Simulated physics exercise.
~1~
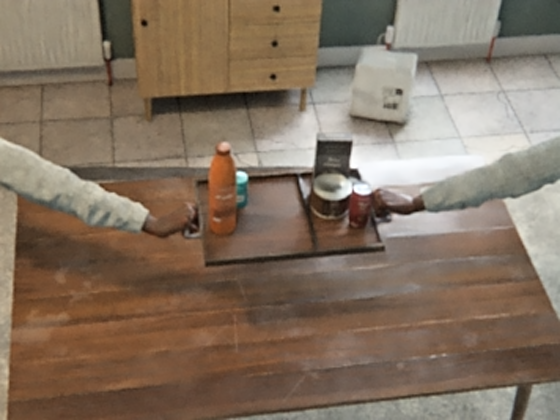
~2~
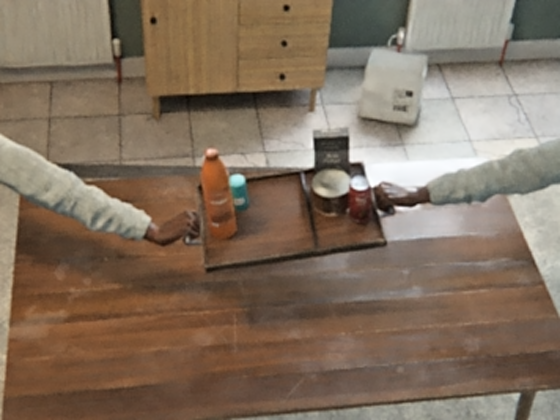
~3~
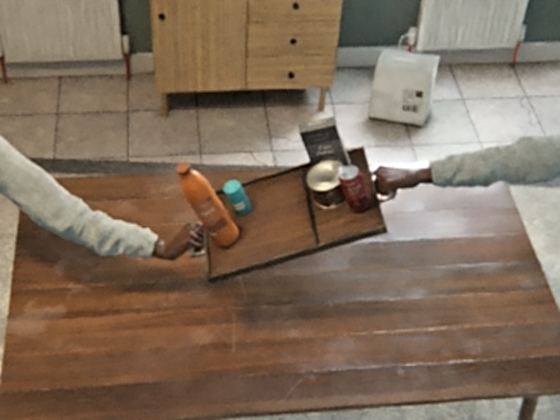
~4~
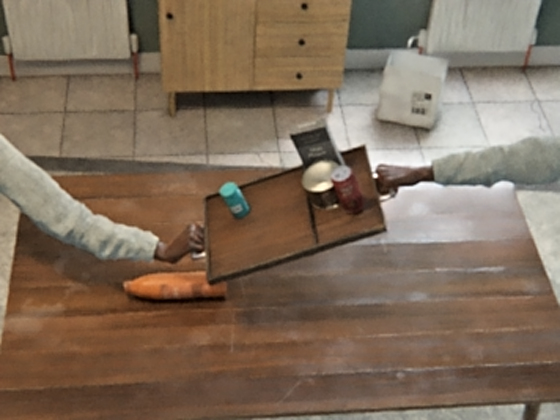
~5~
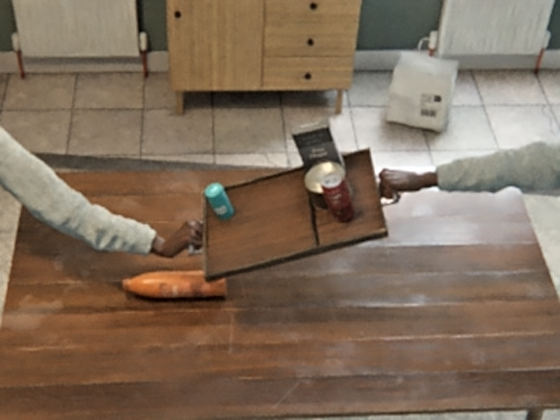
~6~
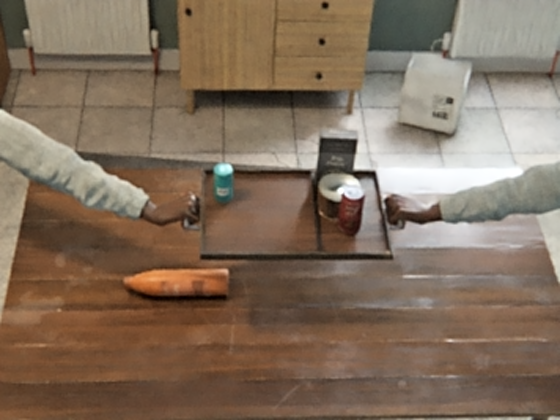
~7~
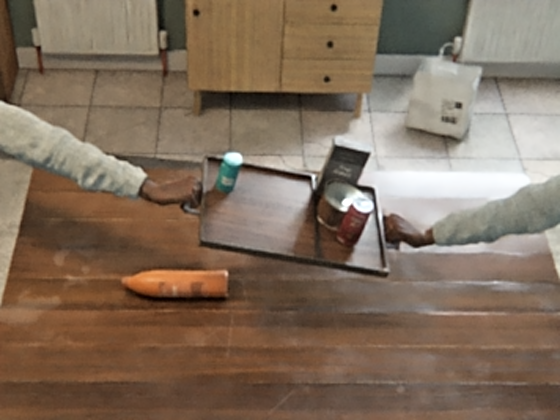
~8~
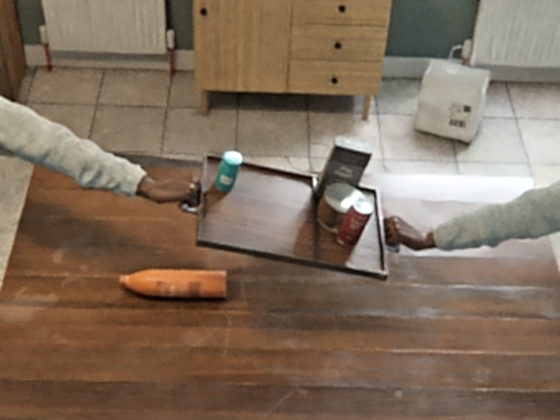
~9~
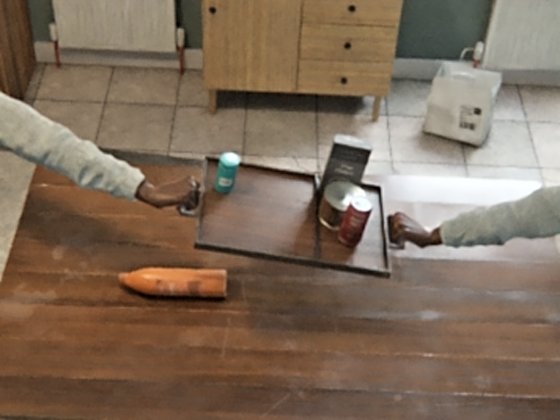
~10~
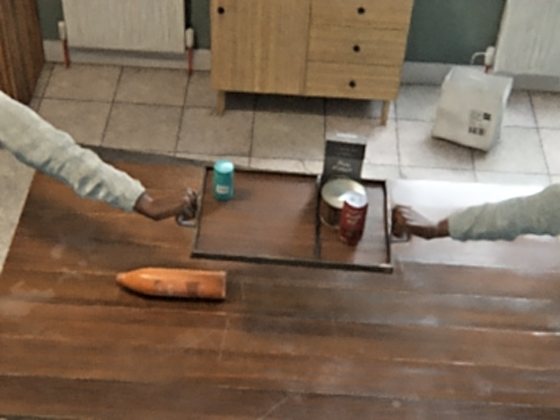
At the start, two hands hold a dark wooden tray over a table, carrying an orange bottle, a turquoise shaker, a grey packet, a brown tub and a red can, all upright. The hands tip the tray down to the left, and the orange bottle leans, then drops off and lies on its side on the table. The other things stay aboard as the tray levels. It then tilts more gently down to the right and is held there, with nothing else falling. Finally it returns to level, four things still standing on it and the bottle lying below.
